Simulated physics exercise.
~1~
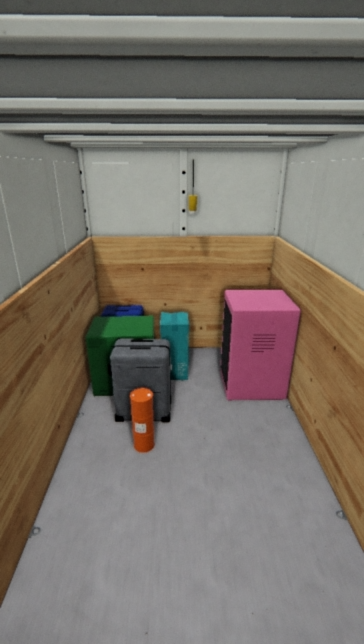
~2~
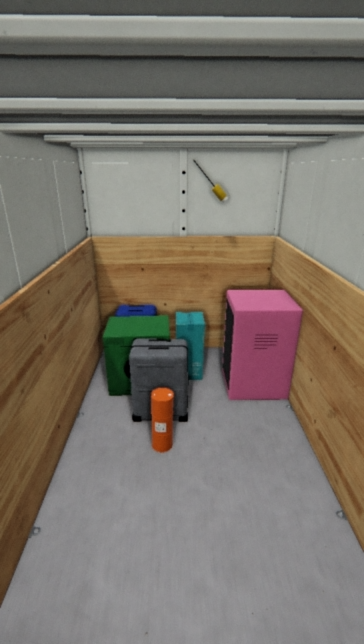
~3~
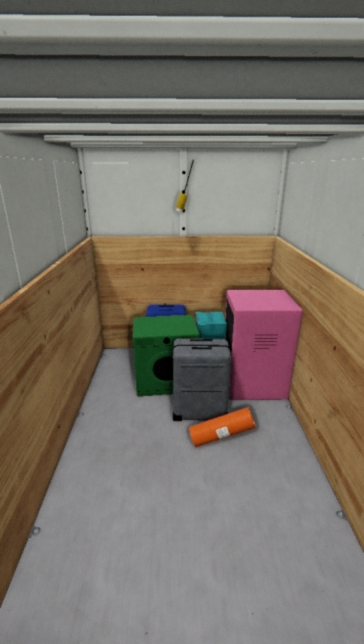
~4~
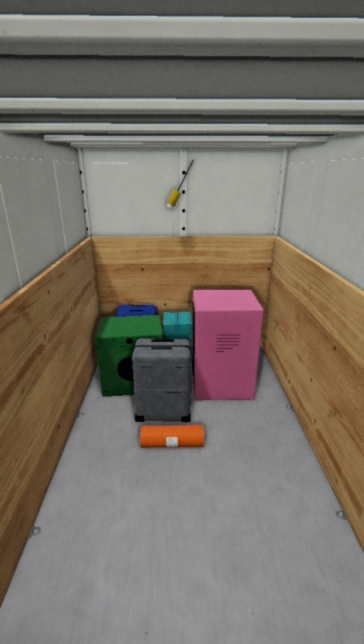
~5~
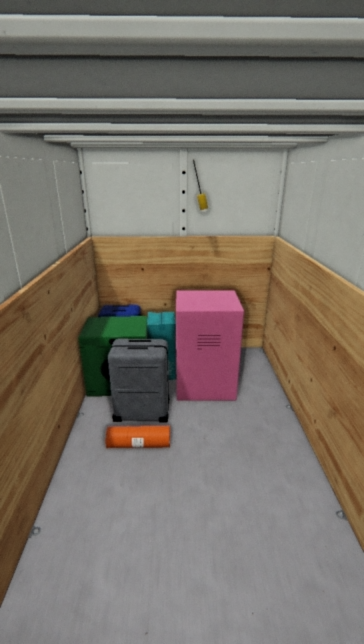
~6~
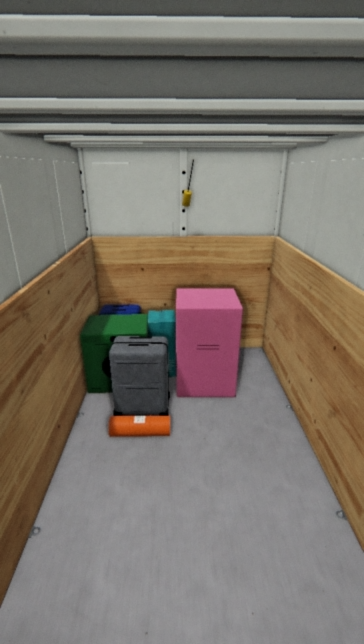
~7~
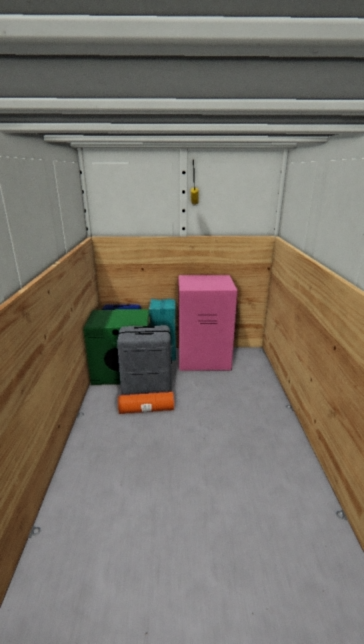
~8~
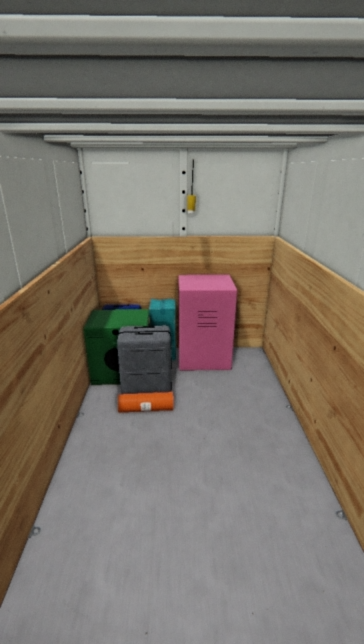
Van load bay with cases and boxes sliding right, then left, then towards the bulkhead, an orange canister toppling and staying down.
